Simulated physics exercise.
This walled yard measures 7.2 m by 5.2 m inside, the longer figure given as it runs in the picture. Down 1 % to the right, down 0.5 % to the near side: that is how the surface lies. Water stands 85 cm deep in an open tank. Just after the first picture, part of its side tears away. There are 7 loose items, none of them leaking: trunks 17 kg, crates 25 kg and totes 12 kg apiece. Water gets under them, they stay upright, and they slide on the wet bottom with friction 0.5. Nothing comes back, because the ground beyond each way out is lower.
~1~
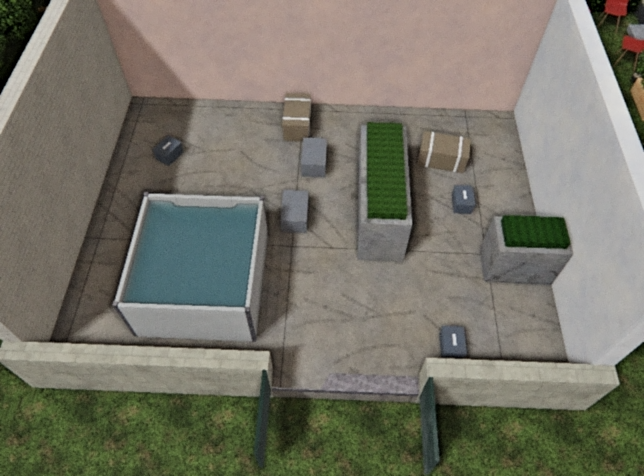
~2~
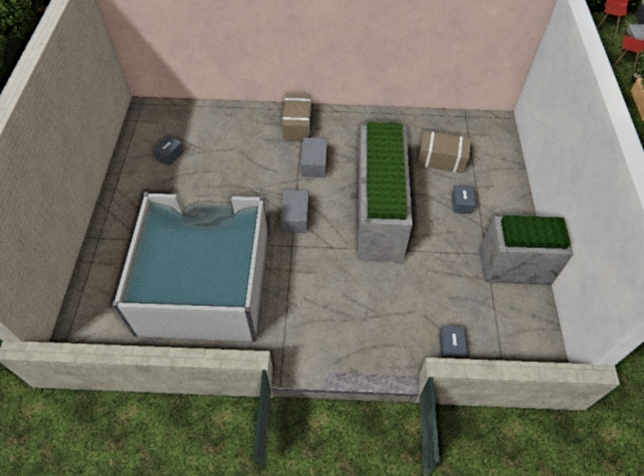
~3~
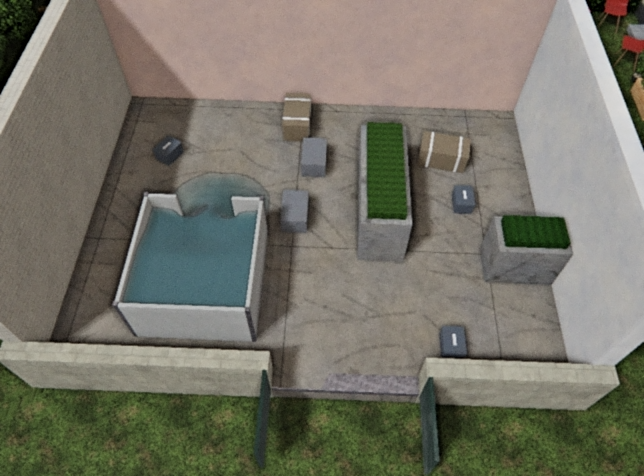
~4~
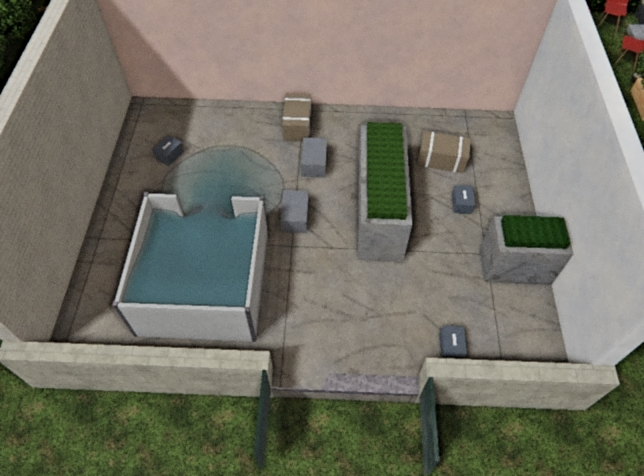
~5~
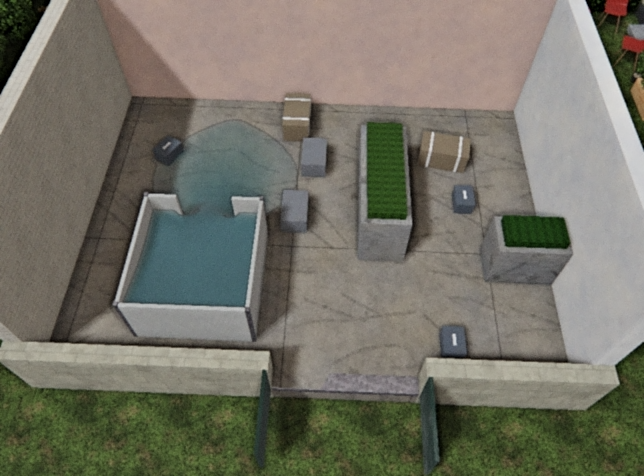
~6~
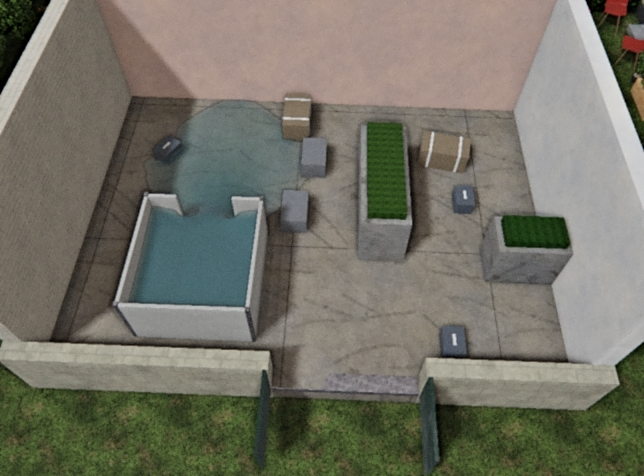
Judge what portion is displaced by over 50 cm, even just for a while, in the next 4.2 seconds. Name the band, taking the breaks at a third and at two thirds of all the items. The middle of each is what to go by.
The answer is the middle band, one to two thirds.
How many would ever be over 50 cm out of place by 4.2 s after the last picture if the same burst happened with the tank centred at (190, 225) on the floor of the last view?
So the tally would be 3.
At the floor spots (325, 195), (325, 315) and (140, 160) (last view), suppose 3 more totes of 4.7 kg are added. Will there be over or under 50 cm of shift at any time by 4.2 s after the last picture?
Result, in sequence: Below the mark / below the mark / above the mark.
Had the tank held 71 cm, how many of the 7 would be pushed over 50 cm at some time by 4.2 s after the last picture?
The answer would then be 2.
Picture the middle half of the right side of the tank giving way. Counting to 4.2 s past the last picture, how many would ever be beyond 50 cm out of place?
Result: 1 of them.
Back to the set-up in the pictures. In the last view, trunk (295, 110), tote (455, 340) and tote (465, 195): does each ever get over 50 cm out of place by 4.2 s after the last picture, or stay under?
In turn: Over, short of it, under.
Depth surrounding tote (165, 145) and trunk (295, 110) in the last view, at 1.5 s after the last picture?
I'd estimate 31 cm for the first and 7 cm for the second.
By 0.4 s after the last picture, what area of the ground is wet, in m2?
Some 11.5 m2 of it.
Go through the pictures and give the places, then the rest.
The first frame shows a tote at (167, 146) rests on the ground; a trunk at (446, 144), on the bottom; 2.7 m2 under water; 0 of 7 have shifted.
The second frame shows a tote at (167, 146), on the bottom; a trunk at (446, 144), on the bottom; water covers 3.4 m2; 0 of 7 have shifted.
The third frame shows a tote at (167, 146), on the bottom; a trunk at (446, 144), on the bottom; water covers 4.3 m2; 0 of 7 have shifted.
The fourth frame shows a tote at (167, 146) rests on the ground; a trunk at (446, 144) rests on the ground; water covers 5.5 m2; 0 of 7 have shifted.
The fifth frame shows a tote at (167, 146), on the bottom; a trunk at (446, 144) rests on the ground; 6.8 m2 under water; 0 of 7 have shifted.
The sixth frame shows a tote at (166, 146) rests on the ground; a trunk at (446, 144) rests on the ground; 8.4 m2 under water; 0 of 7 have shifted.
Then, 0.4 s after the last picture 0 of 7 are over 50 cm from their spots; 0 afloat.
Then, 1.5 s after the last picture 3 of 7 are over 50 cm from their spots; 1 afloat.
Then, 2.8 s after the last picture 3 of 7 are over 50 cm from their spots; 1 afloat.
Then, 4.2 s after the last picture 4 of 7 are over 50 cm from their spots, and 4 have been at some point; 2 afloat.
